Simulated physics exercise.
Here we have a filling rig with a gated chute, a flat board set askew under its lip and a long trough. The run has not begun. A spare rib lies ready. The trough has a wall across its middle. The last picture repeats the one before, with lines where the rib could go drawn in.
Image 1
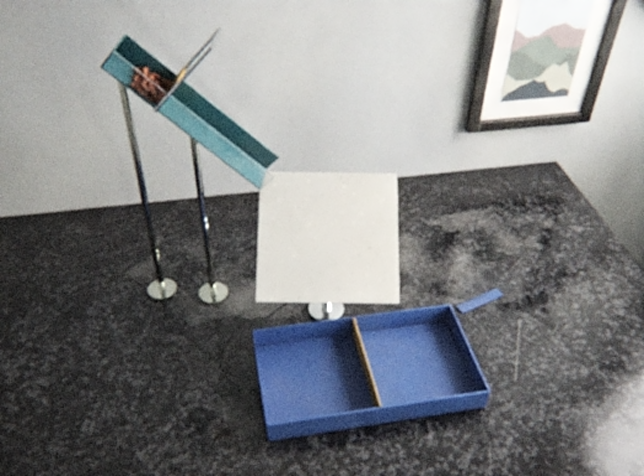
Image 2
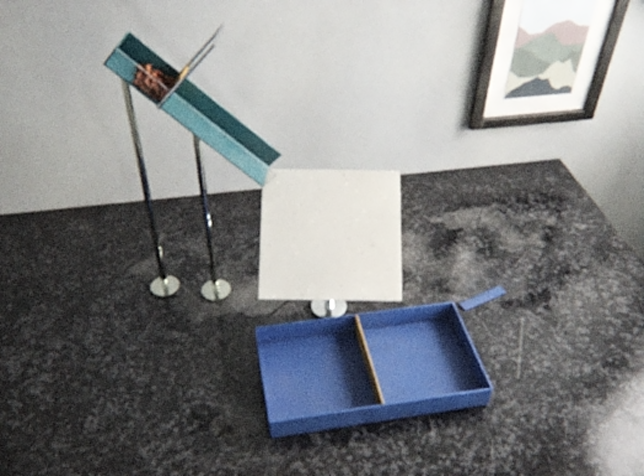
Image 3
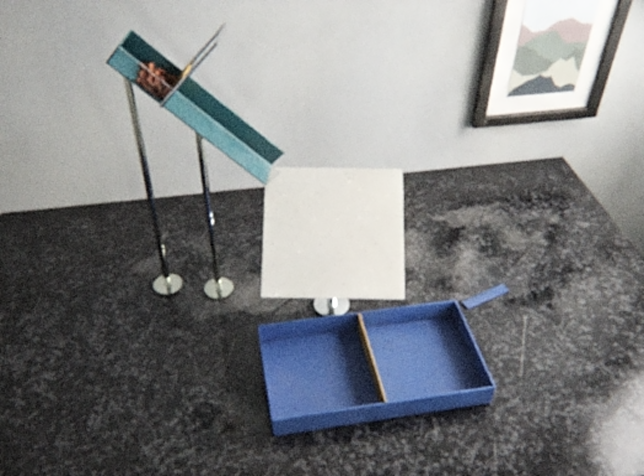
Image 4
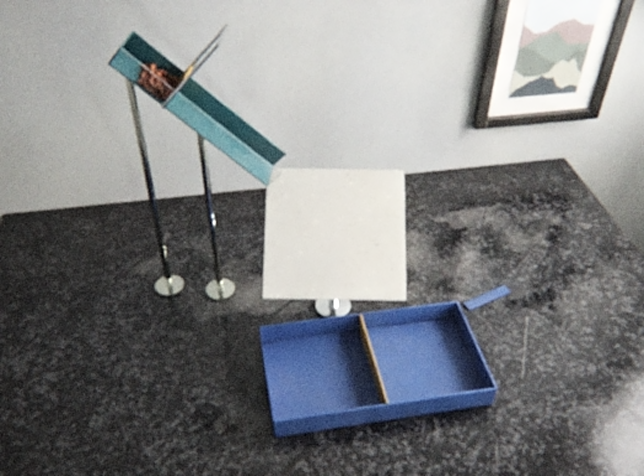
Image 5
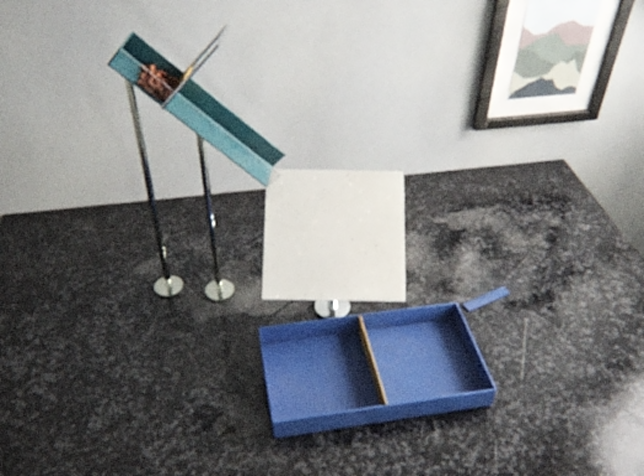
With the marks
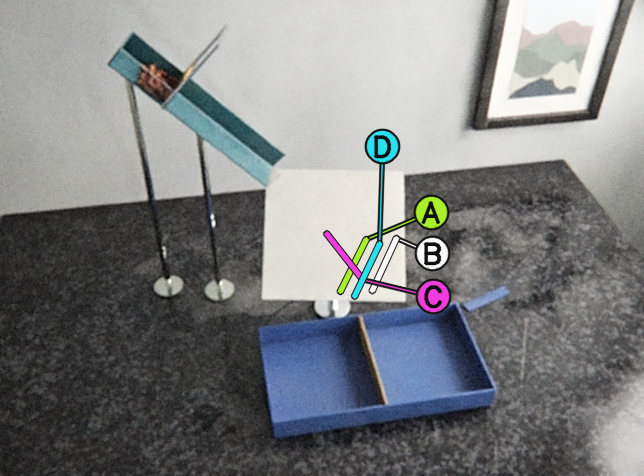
In the video, a teal chute holding reddish-brown pieces slopes down to the right on two thin stands, beside a tilted white board and a divided blue trough on a dark speckled surface; apart from slight camera shake, nothing moves.
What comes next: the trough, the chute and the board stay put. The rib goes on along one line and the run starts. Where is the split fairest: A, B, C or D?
C is best.
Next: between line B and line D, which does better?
That is line B.
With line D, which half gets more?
Left.
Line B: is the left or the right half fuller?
The left half.
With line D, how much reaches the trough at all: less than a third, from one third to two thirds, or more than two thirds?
Line D gives more than two thirds.
On the marked copy, line A from (366, 239) to (340, 291); line B from (396, 238) to (372, 290); line C from (326, 233) to (362, 279); line D from (379, 243) to (354, 296).
Choosing A, of what is caught, almost all in the left half, about a tenth in the right.
Choosing B, of what is caught, the larger part in the left half, about a tenth in the right.
Choosing C, of what is caught, roughly half in the left half, roughly half in the right.
Choosing D, of what is caught, every piece in the left half, not one piece in the right.
